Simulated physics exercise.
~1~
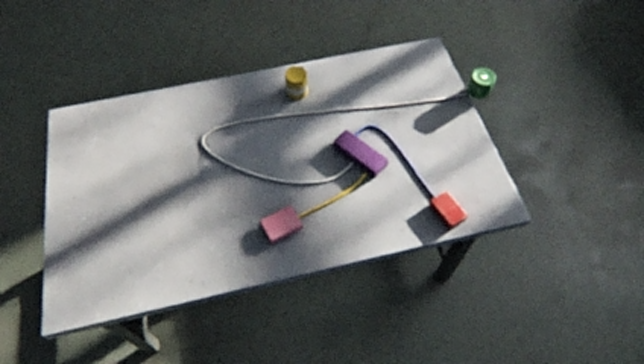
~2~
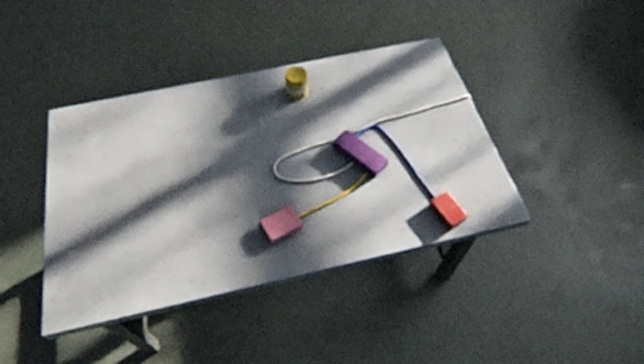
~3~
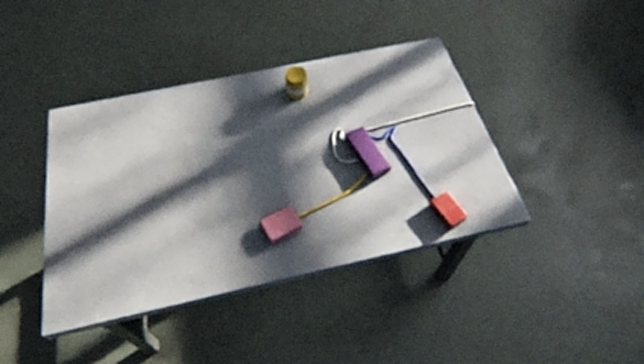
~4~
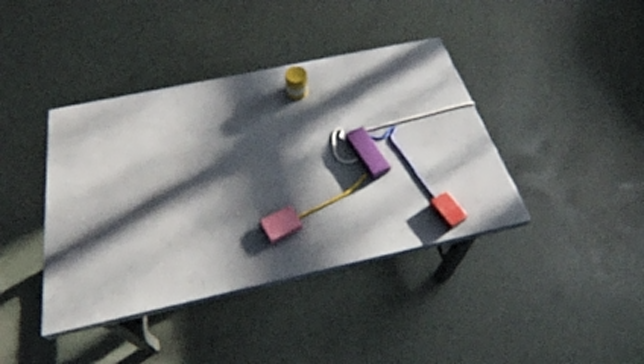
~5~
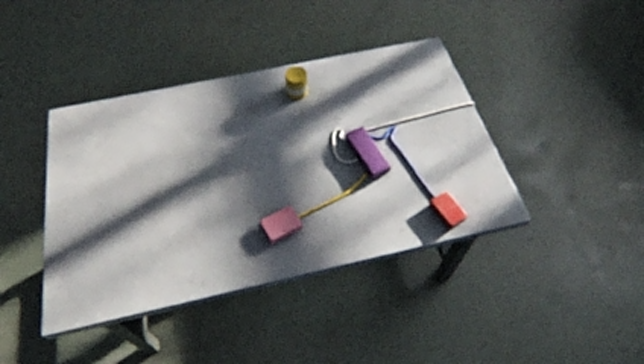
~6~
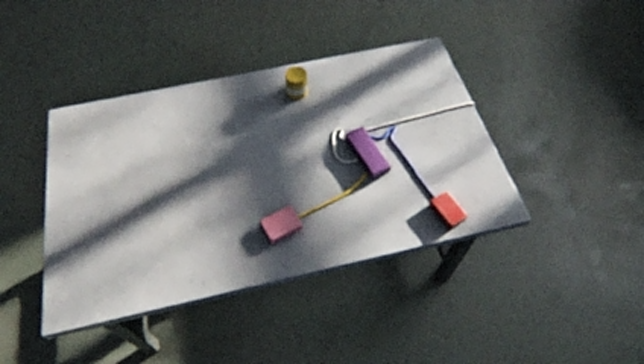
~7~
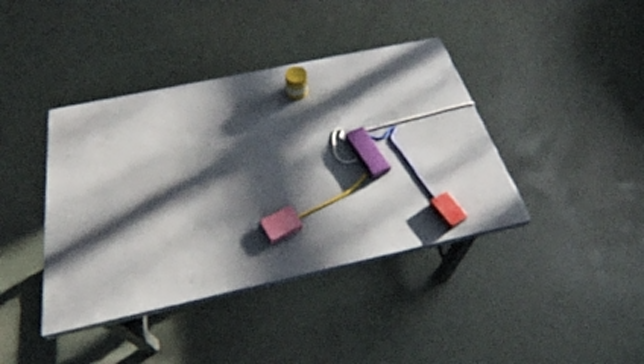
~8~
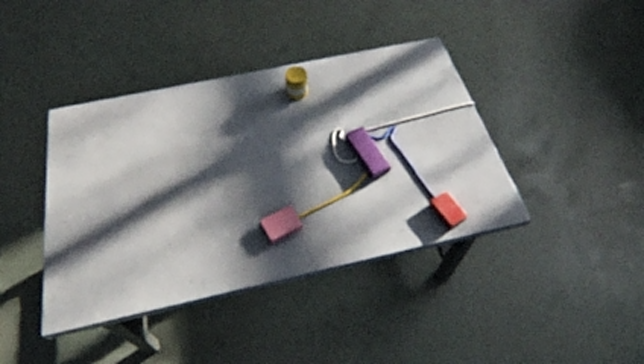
On a pale table streaked with shadow, a green cylindrical object at the right edge drops out of sight, drawing its white cable rightward past a purple block, which shifts slightly; the cable ends taut over the edge while the pink block, red block and yellow tin stay put.
